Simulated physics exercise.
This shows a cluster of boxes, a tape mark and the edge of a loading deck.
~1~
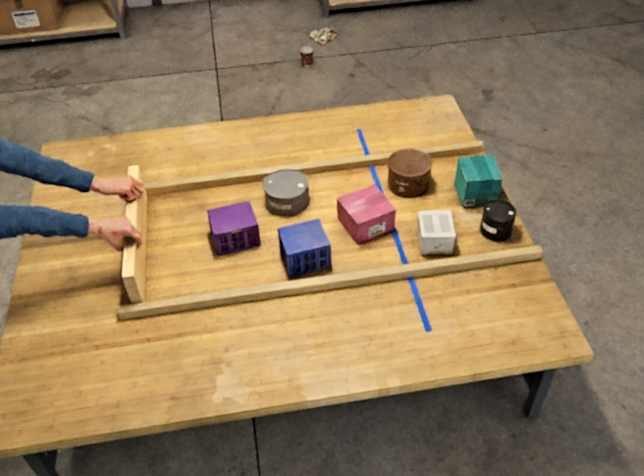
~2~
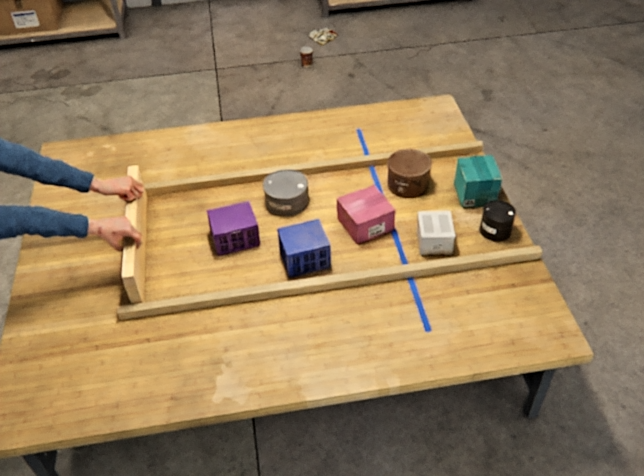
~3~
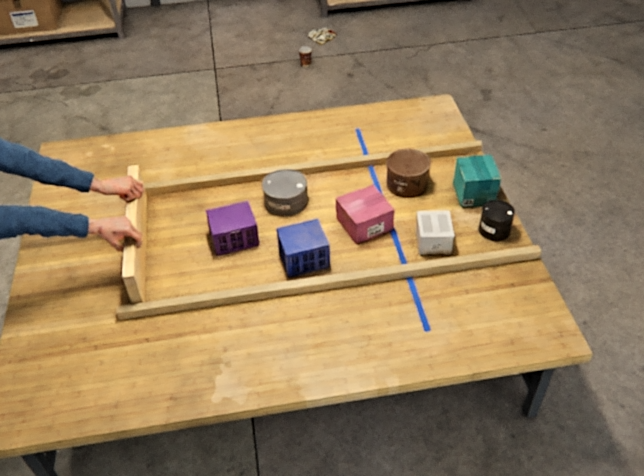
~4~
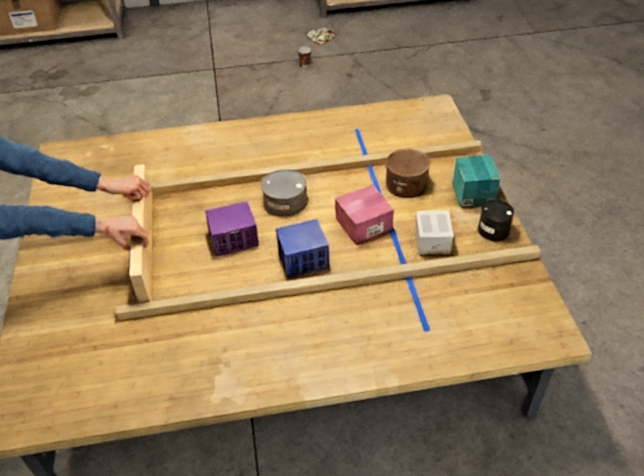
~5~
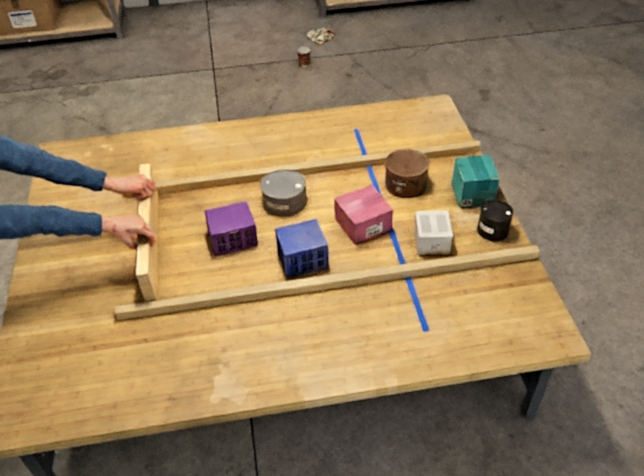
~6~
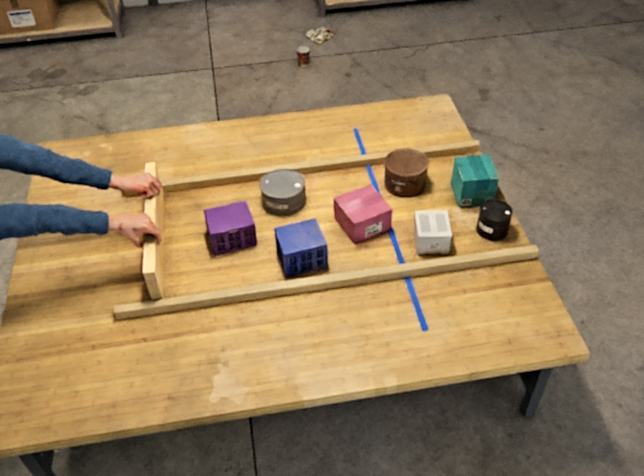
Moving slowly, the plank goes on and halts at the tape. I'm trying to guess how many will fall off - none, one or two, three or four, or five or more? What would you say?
Not one drops.
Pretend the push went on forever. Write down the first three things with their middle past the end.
First the turquoise box, then the black canister, then the brown pail.
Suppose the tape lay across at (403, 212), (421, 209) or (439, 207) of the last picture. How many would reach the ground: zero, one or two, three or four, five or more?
Well, it comes out as none, one to two and either one or two, in that order.
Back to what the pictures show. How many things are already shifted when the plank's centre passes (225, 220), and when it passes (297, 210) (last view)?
I count 1 first and 4 after.
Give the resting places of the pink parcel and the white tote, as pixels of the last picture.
One ends up near (451, 206) and the other near (468, 236).
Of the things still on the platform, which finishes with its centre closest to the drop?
That one's the turquoise box.
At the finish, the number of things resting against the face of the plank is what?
The figure is 3.
Early on, none off yet; black canister at rest near (494, 220); turquoise box at rest near (474, 181); white tote at rest near (432, 233).
A while later, none off yet; black canister at rest near (494, 220); turquoise box at rest near (474, 181); white tote travelled a little near (450, 234).
Finally, the number that fall off is zero.
